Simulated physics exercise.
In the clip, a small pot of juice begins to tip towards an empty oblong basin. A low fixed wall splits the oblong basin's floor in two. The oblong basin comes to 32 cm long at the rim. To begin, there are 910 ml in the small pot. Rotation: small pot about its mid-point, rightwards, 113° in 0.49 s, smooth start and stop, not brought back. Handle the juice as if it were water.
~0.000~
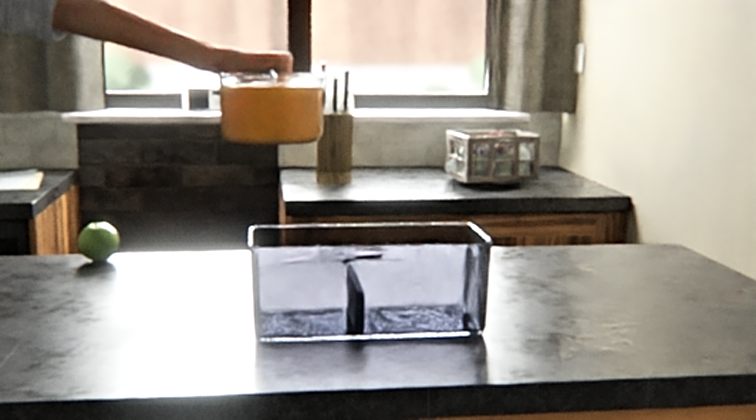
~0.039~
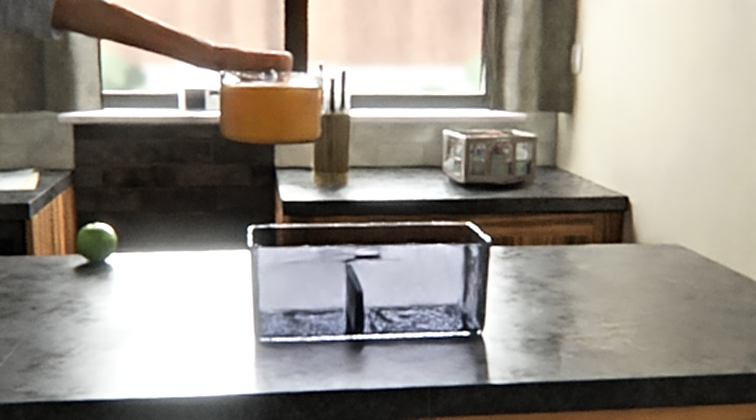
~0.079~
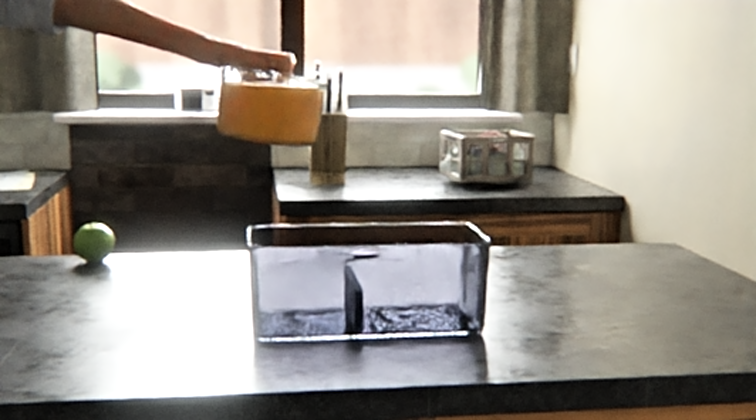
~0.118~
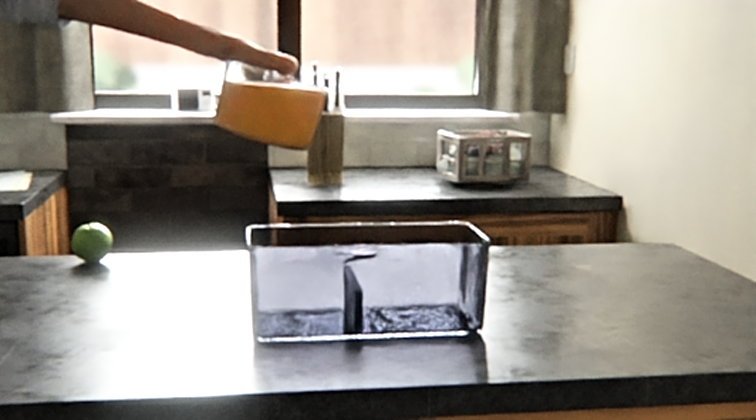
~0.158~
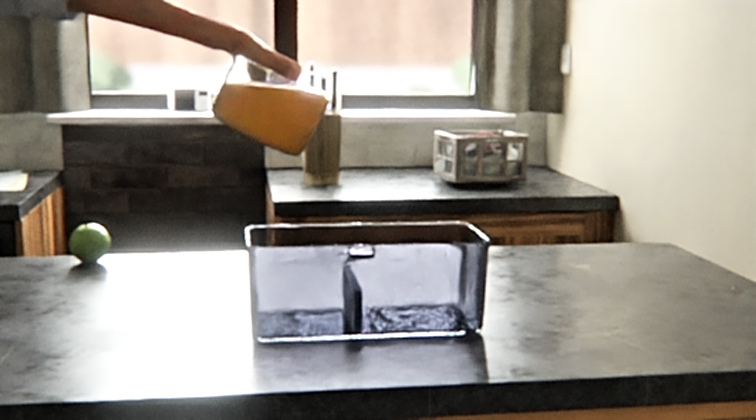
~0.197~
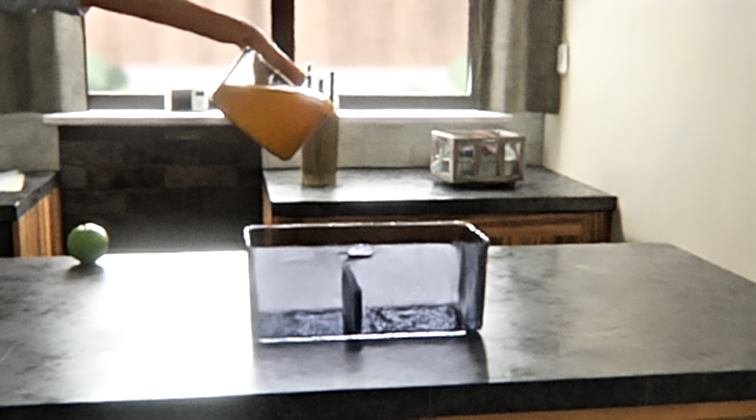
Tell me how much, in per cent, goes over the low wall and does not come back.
I would say about 59 per cent.
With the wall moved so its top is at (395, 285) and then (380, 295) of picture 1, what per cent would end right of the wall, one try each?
Result: 15 per cent, then 25 per cent.
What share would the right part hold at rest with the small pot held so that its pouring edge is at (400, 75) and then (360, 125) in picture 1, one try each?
I'd say 85 percent on the first go, 90 percent on the next.
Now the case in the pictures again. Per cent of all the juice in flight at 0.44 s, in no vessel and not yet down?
About 52 per cent.
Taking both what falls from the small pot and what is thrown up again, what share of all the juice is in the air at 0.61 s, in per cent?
Close to 8 %.
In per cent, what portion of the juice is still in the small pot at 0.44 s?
24 %.
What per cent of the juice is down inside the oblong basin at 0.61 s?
Close to 88 in a hundred.
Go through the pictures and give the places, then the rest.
The first frame shows tilt 0°; pouring edge (323, 77); surface from (222, 85) to (322, 85); the oblong basin's rim runs from (251, 238) to (481, 234); the wall's top is at (355, 280).
The second frame shows tilt 2°; pouring edge (324, 78); surface from (222, 84) to (321, 85).
The third frame shows tilt 7°; pouring edge (325, 83); surface from (222, 83) to (322, 87).
The fourth frame shows tilt 15°; pouring edge (327, 91); surface from (224, 82) to (325, 89).
The fifth frame shows tilt 27°; pouring edge (328, 103); surface from (220, 88) to (329, 96); 1 per cent is over the edge.
The sixth frame shows tilt 39°; pouring edge (327, 116); surface from (217, 88) to (322, 104); 5 per cent is over the edge.
By 0.44 s the tilt is 109° and 23 per cent is still to pour, 1 is left of the wall and 24 right of it.
By 0.61 s the tilt is 113° and 3 per cent is still to pour, 25 is left of the wall and 64 right of it.
By 0.79 s the tilt is 113° and 0 per cent is still to pour, 38 is left of the wall and 58 right of it.
By 0.99 s the tilt is 113° and 0 per cent is still to pour, 39 is left of the wall and 59 right of it.
At rest 40 per cent lies left of the wall, 59 right of it and 2 outside.
